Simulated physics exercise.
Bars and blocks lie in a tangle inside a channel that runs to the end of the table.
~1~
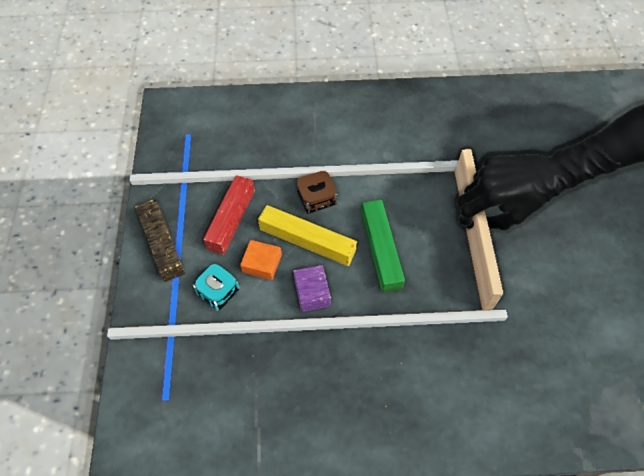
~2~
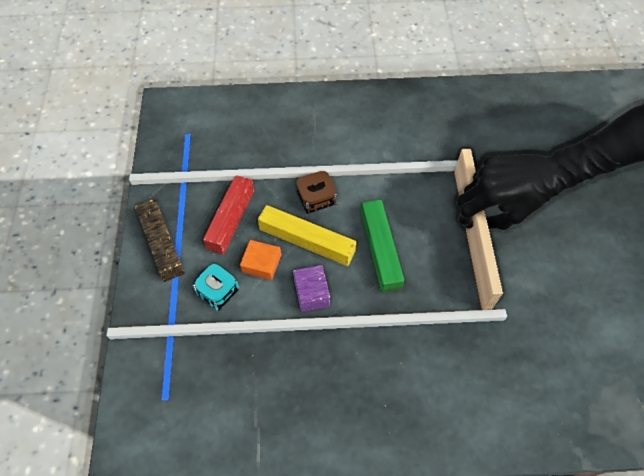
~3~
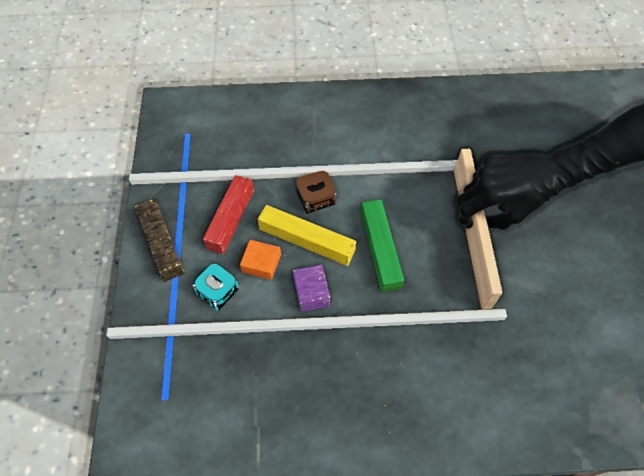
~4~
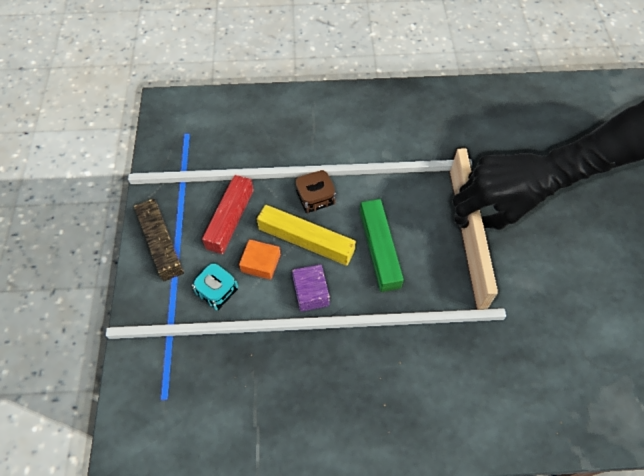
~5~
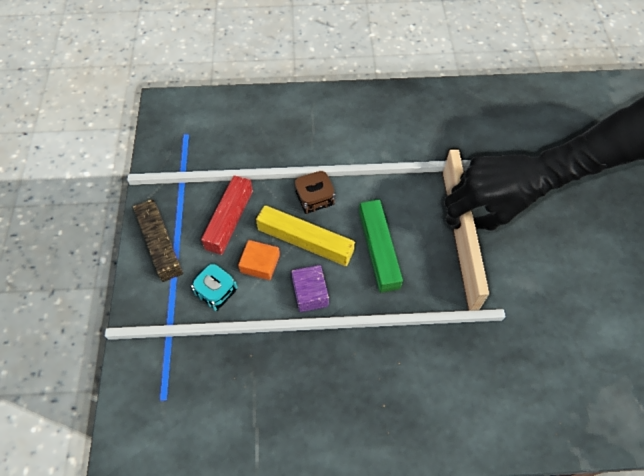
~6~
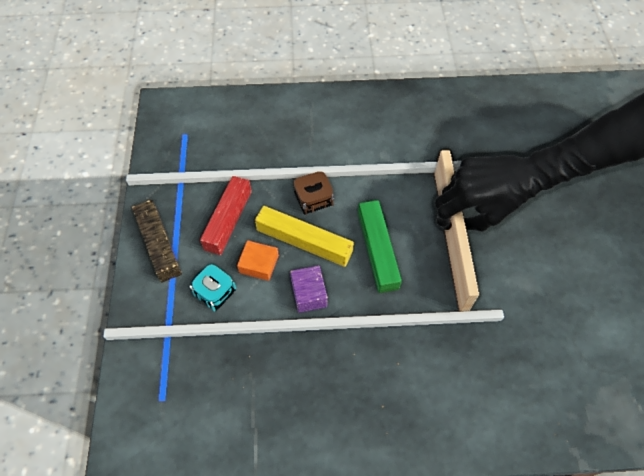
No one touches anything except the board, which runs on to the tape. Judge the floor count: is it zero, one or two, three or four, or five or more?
The push is going to knock off a trio or a quartet.
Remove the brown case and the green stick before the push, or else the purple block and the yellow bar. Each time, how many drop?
Counts - first: 1; second: 1.
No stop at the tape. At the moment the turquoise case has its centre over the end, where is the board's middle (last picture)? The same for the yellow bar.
The middle is at (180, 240) when it's the turquoise case, and at (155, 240) when it's the yellow bar.
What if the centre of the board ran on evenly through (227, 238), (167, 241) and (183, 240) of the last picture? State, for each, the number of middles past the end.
Taking the places in turn, the counts are 0, 4 and 2.
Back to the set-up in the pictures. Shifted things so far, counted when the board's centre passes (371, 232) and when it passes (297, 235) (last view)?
Moved so far: 2, then 7.
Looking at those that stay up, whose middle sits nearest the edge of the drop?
Orange block.
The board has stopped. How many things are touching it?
2 in contact.
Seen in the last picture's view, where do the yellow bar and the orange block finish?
The yellow bar ends at (136, 245) and the orange block at (112, 280).
Early on, none off yet; black bar at rest near (157, 240); turquoise case at rest near (214, 288); red bar at rest near (227, 215).
A while later, none off yet; black bar at rest near (157, 240); turquoise case travelled a little near (203, 293); red bar travelled a little near (200, 206).
Further along, none off yet; black bar travelled a little near (114, 250); turquoise case travelled well along near (143, 309); red bar travelled about its own width near (151, 206).
Finally, the number that fall off is three or four; lost, red bar, turquoise case and black bar.
